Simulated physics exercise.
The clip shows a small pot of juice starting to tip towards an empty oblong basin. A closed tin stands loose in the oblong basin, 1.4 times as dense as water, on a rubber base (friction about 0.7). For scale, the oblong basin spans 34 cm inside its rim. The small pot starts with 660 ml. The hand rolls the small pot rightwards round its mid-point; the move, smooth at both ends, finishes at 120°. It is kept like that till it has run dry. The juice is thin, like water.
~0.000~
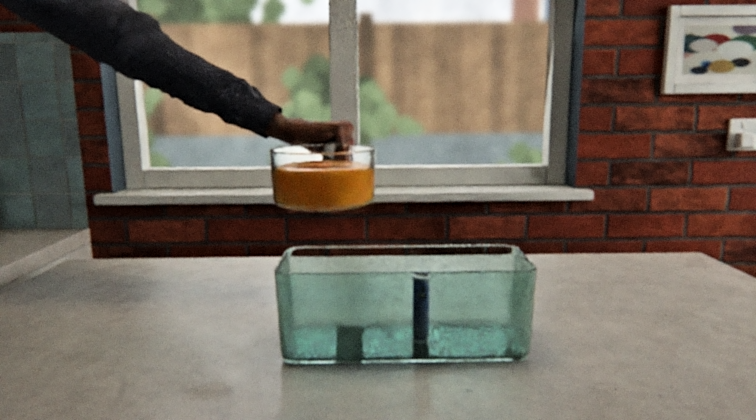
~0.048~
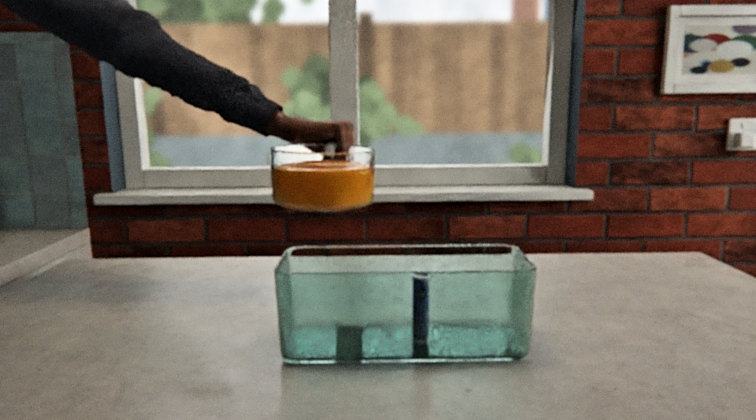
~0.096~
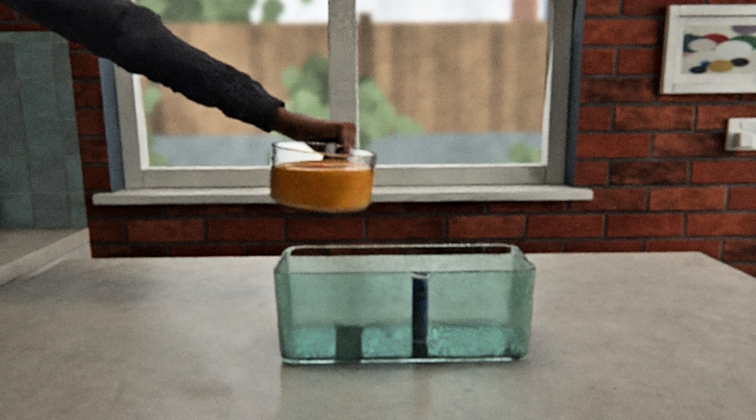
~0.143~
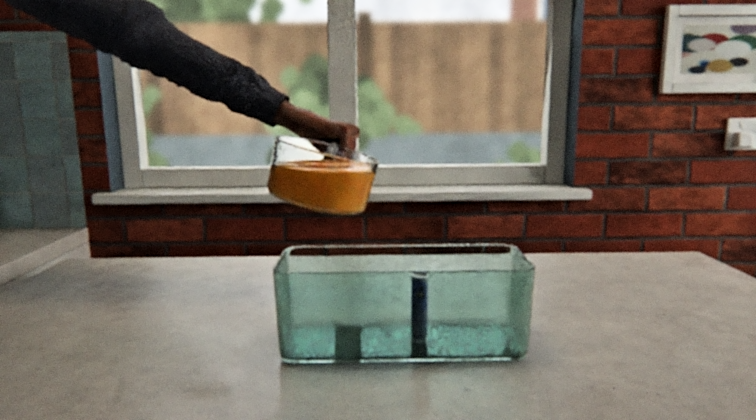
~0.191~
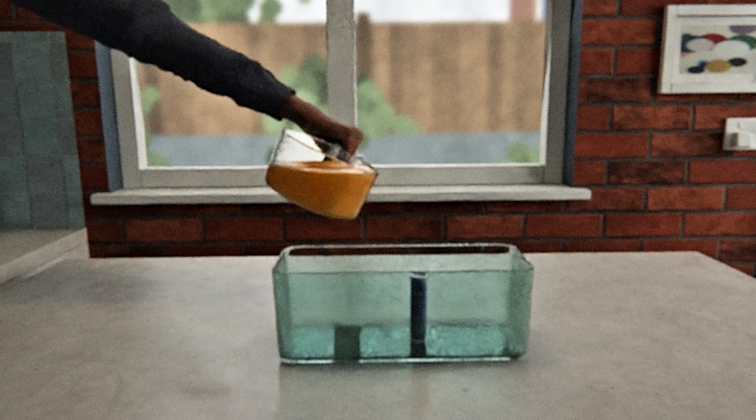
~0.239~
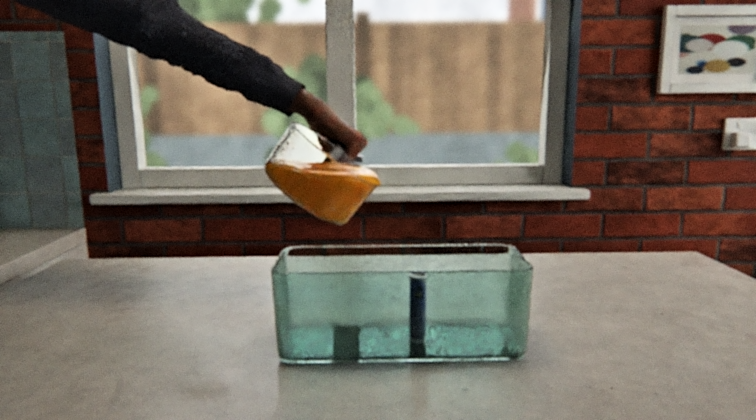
The clip shows a hand holding a small clear pot of orange juice above an oblong glass basin with a dark upright object inside; the hand holds nearly still, then rolls the pot rightwards, tilting it increasingly steeply.
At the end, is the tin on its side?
It topples.
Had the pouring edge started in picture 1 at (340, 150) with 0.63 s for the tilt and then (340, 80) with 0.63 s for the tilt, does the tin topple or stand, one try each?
First it stays up; then it goes over.
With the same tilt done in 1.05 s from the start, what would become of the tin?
The tin topples.
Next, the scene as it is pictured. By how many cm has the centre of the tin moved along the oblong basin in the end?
Some 7.0 cm.
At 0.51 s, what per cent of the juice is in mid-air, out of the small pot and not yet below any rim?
Some 32 per cent.
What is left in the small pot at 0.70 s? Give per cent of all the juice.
About 1 per cent.
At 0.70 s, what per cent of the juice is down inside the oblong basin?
About 96 per cent.
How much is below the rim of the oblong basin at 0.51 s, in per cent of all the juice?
Near 52 in a hundred.
Then, 0.51 s in, the tilt is 109° and 17 per cent is still to pour; the tin stands where it began.
Then, 0.70 s in, the tilt is 120° and 1 per cent is still to pour; the tin leans 15°.
Then, 0.91 s in, the tilt is 120° and 0 per cent is still to pour; the tin lies on its side.
Then, 1.13 s in, the tilt is 120° and 0 per cent is still to pour; the tin lies on its side.
Finally, the tin lies on its side.
